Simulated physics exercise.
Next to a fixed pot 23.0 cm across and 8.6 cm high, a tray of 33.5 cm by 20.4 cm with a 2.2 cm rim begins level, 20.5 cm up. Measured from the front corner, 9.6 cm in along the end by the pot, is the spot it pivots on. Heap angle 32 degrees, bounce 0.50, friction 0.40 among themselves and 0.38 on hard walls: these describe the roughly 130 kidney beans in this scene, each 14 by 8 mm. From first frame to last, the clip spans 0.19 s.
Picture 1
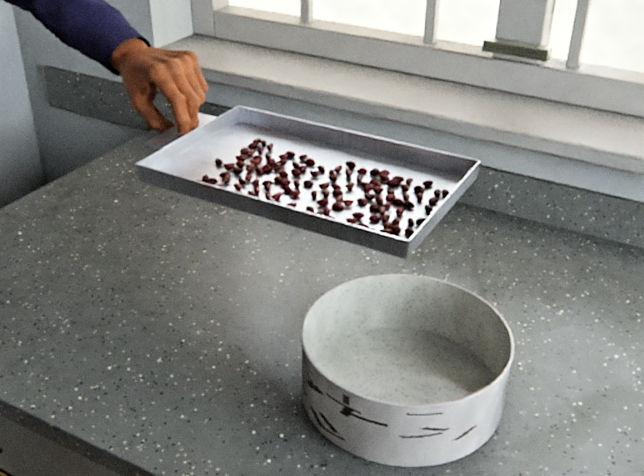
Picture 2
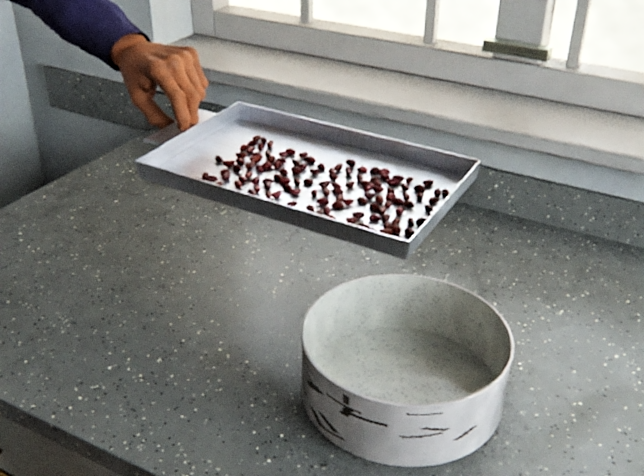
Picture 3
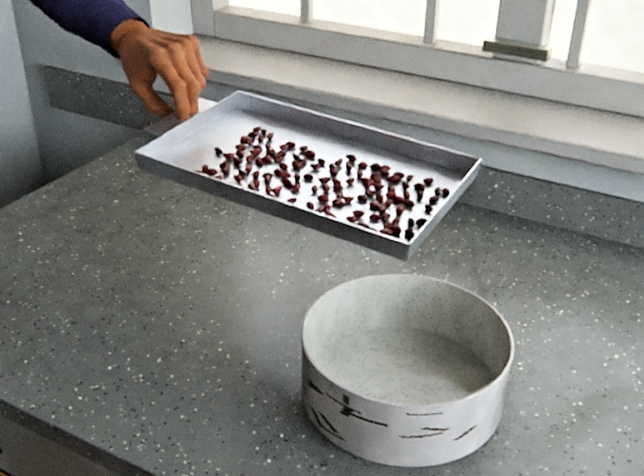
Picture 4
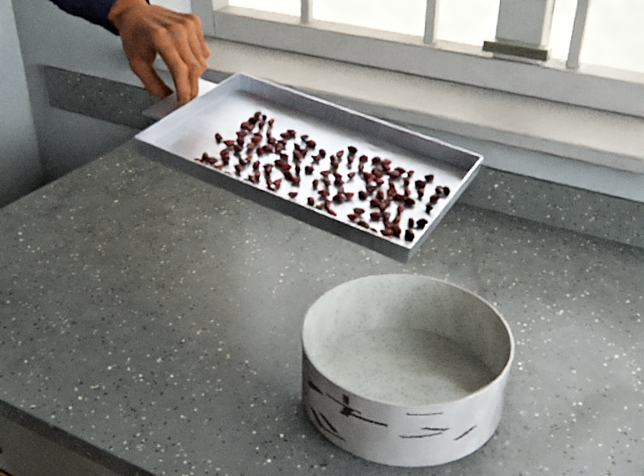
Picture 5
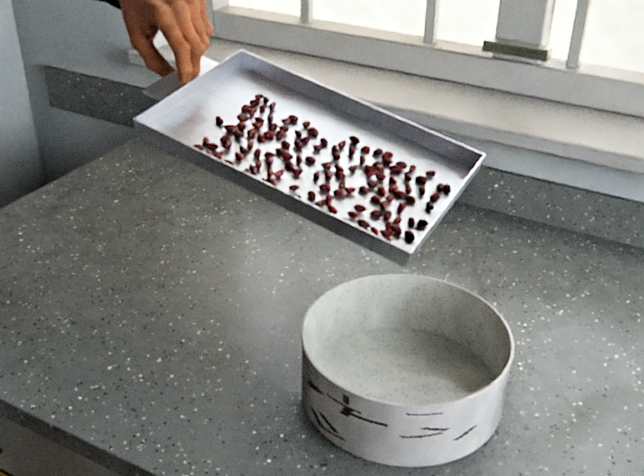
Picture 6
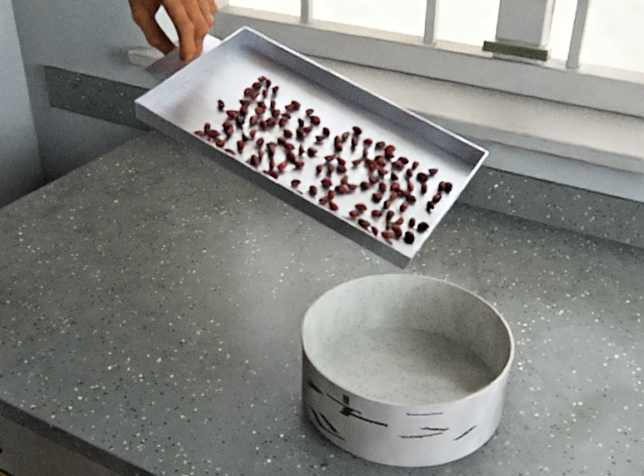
The footage shows a hand at the upper left raising one end of a shallow rimmed tray of dark red beans, tilting it gradually down to the right above a gray countertop, while a round pale pot stays still.
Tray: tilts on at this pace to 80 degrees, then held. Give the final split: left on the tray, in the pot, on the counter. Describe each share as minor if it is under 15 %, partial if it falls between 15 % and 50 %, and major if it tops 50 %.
Tray - partial; pot - major; counter - minor.
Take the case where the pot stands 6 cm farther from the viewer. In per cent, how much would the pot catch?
It would be near 40 per cent.
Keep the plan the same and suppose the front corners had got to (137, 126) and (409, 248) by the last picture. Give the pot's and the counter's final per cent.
Final per cent - pot 75, counter 0.
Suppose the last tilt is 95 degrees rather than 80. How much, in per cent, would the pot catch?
Estimate: Roughly 95 percent.
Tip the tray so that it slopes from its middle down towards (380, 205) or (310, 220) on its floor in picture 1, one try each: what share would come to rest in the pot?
I'd put it at roughly 40 per cent for the first tilt and roughly 75 per cent for the second.
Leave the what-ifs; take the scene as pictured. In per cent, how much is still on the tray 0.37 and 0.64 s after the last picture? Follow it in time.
First 100, then 35.
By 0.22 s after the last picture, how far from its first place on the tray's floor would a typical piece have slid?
About 4 cm.
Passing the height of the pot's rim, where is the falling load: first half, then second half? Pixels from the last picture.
First near (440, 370), then at (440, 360).
Then, 0.22 s after the last picture, tilt 50 degrees; the tray holds 100 %, the pot 0 %.
Then, 0.37 s after the last picture, tilt 71 degrees; the tray holds 100 %, the pot 0 %.
Then, 0.64 s after the last picture, tilt 80 degrees; the tray holds 35 %, the pot 65 %.
In the end, tray 30 %, pot 65 %, counter 0 %.
